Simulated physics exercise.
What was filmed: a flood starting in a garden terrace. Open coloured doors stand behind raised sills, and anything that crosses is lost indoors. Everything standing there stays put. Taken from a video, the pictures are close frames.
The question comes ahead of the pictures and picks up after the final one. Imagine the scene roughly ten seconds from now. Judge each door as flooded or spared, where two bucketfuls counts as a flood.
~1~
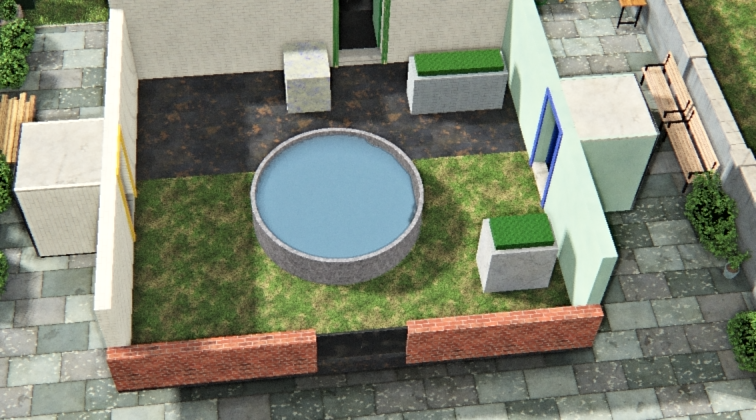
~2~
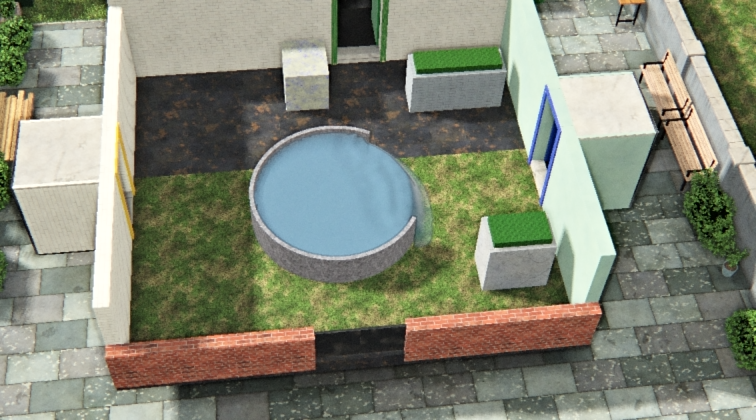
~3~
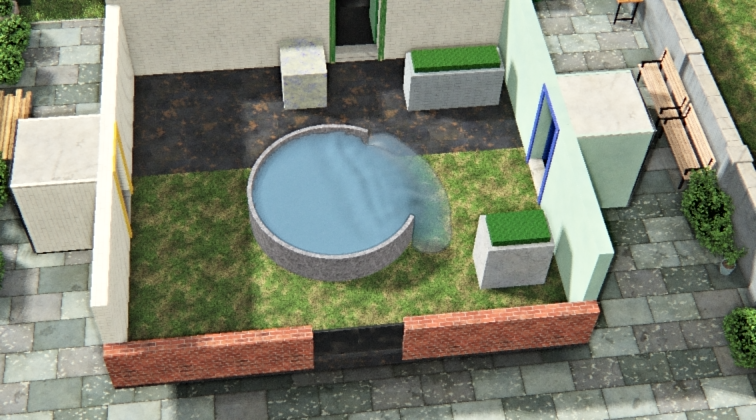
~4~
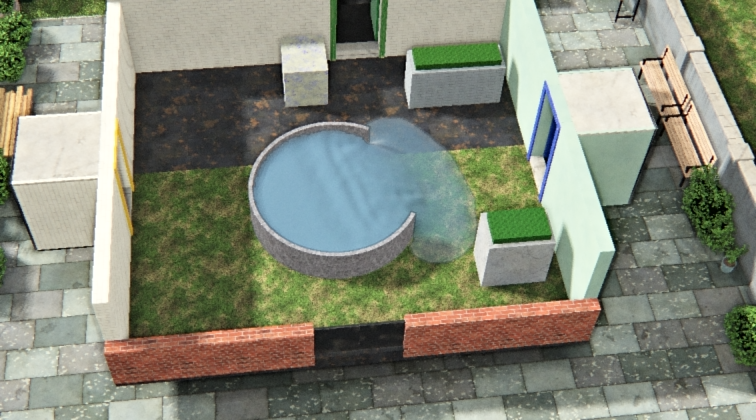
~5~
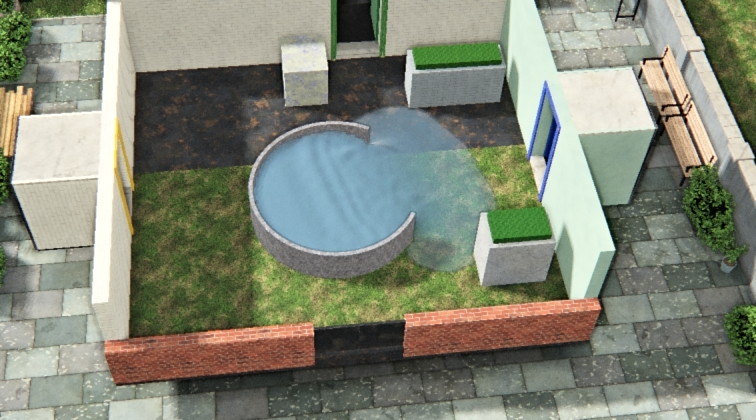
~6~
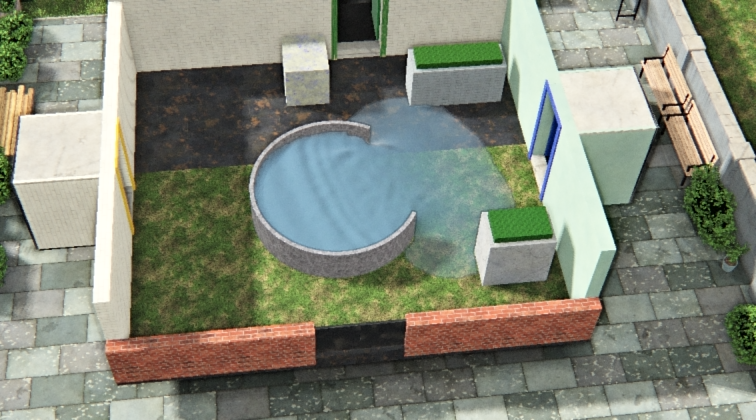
The green door is spared, the blue door is flooded, the yellow door is spared.
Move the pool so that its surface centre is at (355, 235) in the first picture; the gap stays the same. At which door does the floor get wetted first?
Answer: The one in blue.
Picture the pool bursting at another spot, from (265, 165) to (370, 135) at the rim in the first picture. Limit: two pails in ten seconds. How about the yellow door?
Result for the yellow door: It lets in too little.
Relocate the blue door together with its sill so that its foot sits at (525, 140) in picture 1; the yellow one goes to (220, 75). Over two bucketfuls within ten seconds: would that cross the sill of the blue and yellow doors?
The blue one spills past the mark, and the yellow one never reaches the limit.
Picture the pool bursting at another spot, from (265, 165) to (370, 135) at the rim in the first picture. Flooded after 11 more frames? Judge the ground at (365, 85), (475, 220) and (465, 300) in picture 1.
Taken one by one: Sodden, then unaffected, then unaffected.
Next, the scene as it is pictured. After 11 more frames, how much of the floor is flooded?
I'd say close to 30 per cent.
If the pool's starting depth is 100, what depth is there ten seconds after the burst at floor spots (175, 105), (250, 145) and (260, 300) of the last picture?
In the order asked, some 14, 6 and 10 in a hundred.
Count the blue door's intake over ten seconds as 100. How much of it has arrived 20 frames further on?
Around 70 percent.
A moment on, water covers 30 % of the floor; the green door not reached, the blue door wet at the sill, nothing in, the yellow door not reached.
Next, water covers 30 % of the floor; the green door wet at the sill, nothing in, the blue door over two buckets in, the yellow door not reached.
Then, water covers 45 % of the floor; the green door wet at the sill, nothing in, the blue door far over two buckets in, the yellow door not reached.
Later, water covers 70 % of the floor; the green door wet at the sill, nothing in, the blue door far over two buckets in, the yellow door not reached.
In the end, water covers 100 % of the floor; the green door wet at the sill, nothing in, the blue door far over two buckets in, the yellow door wet at the sill, nothing in.
